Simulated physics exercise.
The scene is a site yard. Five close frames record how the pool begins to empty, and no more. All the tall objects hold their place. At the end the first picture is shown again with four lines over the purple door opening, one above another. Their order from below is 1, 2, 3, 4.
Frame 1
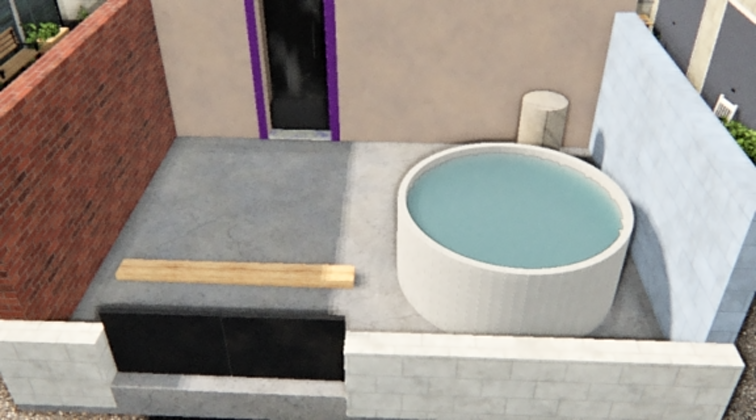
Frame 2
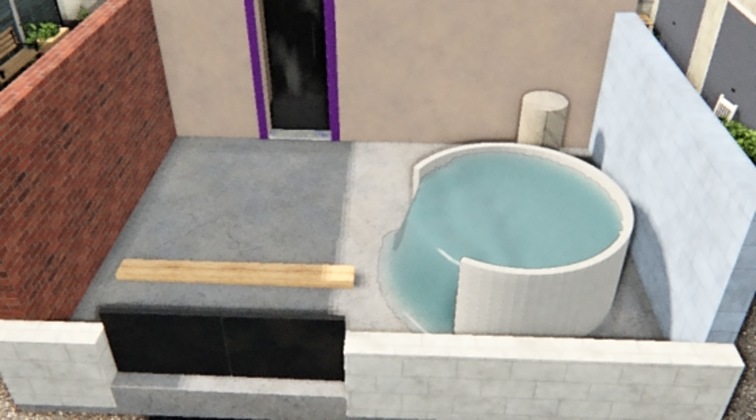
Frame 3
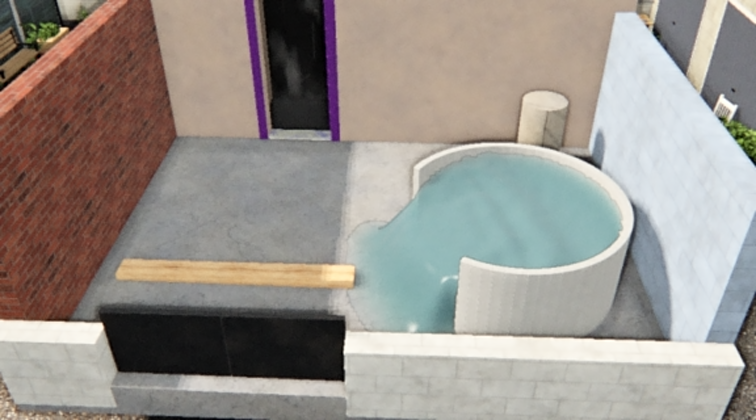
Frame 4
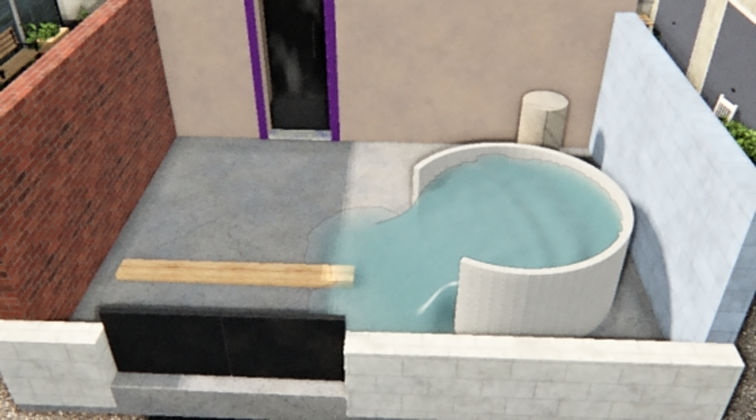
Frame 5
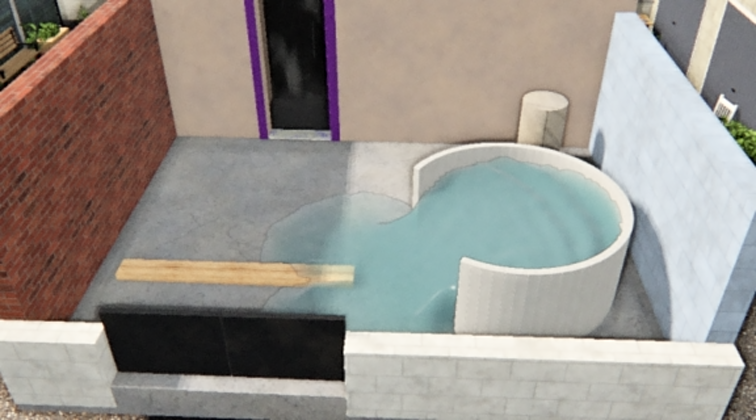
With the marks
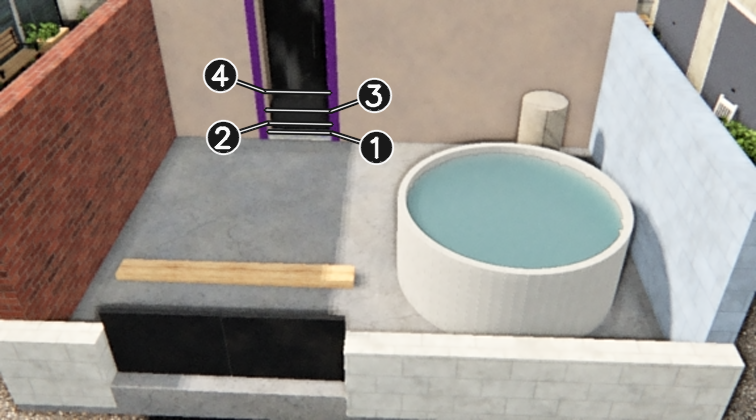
A round white pool of teal water dominates the right side of a walled concrete yard, seen from a fixed, raised viewpoint. A red brick wall stands at left, a pale blue one at right, a purple-framed doorway behind, and a wooden beam lies near a black gate in front. The pool's left side opens, and water pours out, spreading leftward across the ground and around the beam's right end.
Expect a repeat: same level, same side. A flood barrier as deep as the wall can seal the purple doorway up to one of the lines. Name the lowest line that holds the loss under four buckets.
2 will do.
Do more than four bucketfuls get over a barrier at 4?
No, not at all.
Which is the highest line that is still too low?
That is line 1.
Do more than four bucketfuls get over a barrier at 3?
No.
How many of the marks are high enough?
Three.
On the marked copy, 1 at (300, 132); 2 at (299, 123); 3 at (298, 110); 4 at (296, 92); from the bottom up 1, 2, 3, 4.
Choosing 1, about 8 bucketfuls get in.
Choosing 2, a bucket or two gets in.
Choosing 3, nothing gets over.
Choosing 4, nothing gets over.
